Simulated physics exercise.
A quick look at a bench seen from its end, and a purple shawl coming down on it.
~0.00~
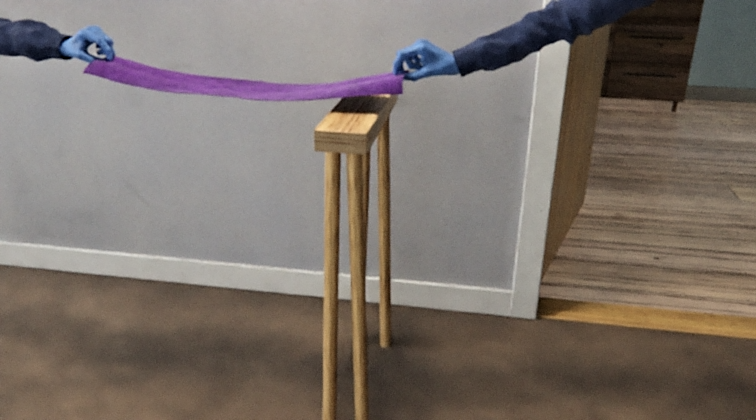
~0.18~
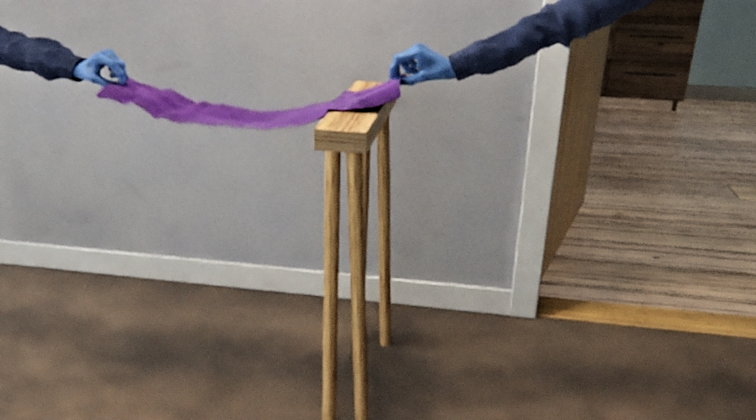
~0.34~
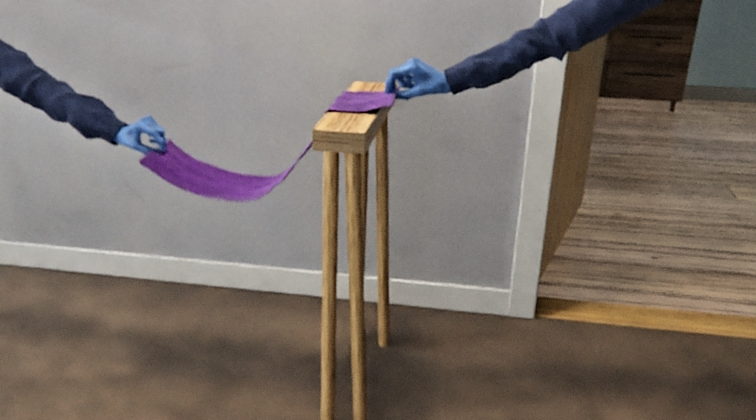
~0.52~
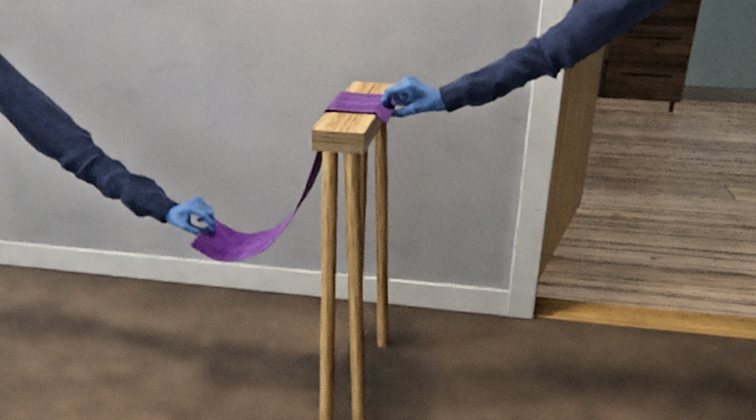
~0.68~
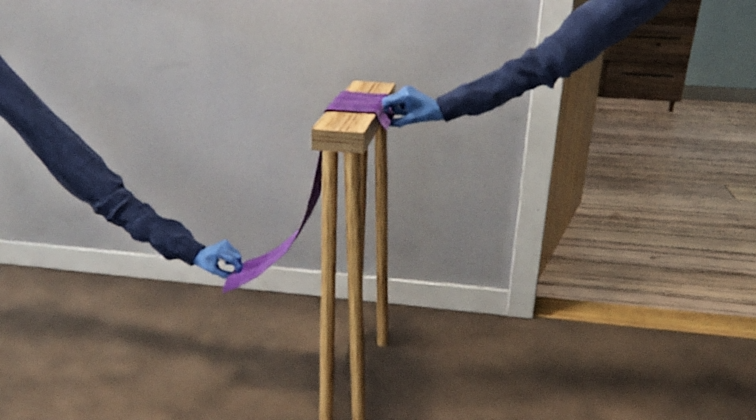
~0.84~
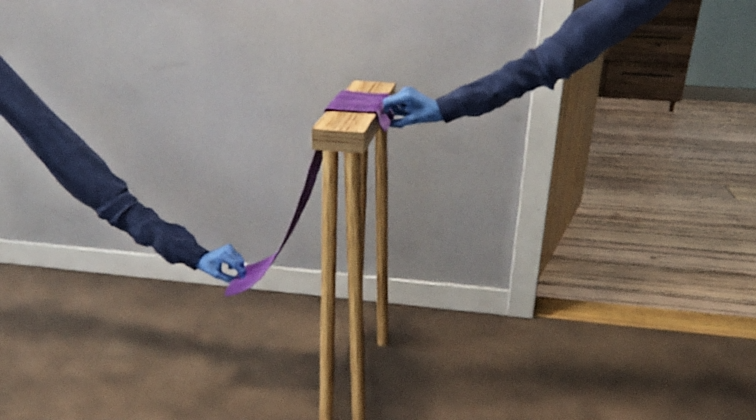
In a room with a grey wall, a brown floor and a wood-floored opening at right, a still view looks slightly down on a narrow wooden bench from its end. Two blue-gloved hands in dark blue sleeves hold a purple shawl stretched out above it, mostly to the left. The hands lower it across the top, the left one sinking far down before slowing, the right staying near the bench's edge.
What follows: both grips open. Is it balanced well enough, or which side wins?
As it turns out, the purple shawl falls on the left side.
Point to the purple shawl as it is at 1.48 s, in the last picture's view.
Around (307, 372).
Around 1.24 s, shawl clear of the top and falling near (305, 307).
Around 1.48 s, shawl in a heap on the floor near (307, 372).
Finally, shawl in a heap on the floor near (308, 374). The purple shawl drops leftwards.
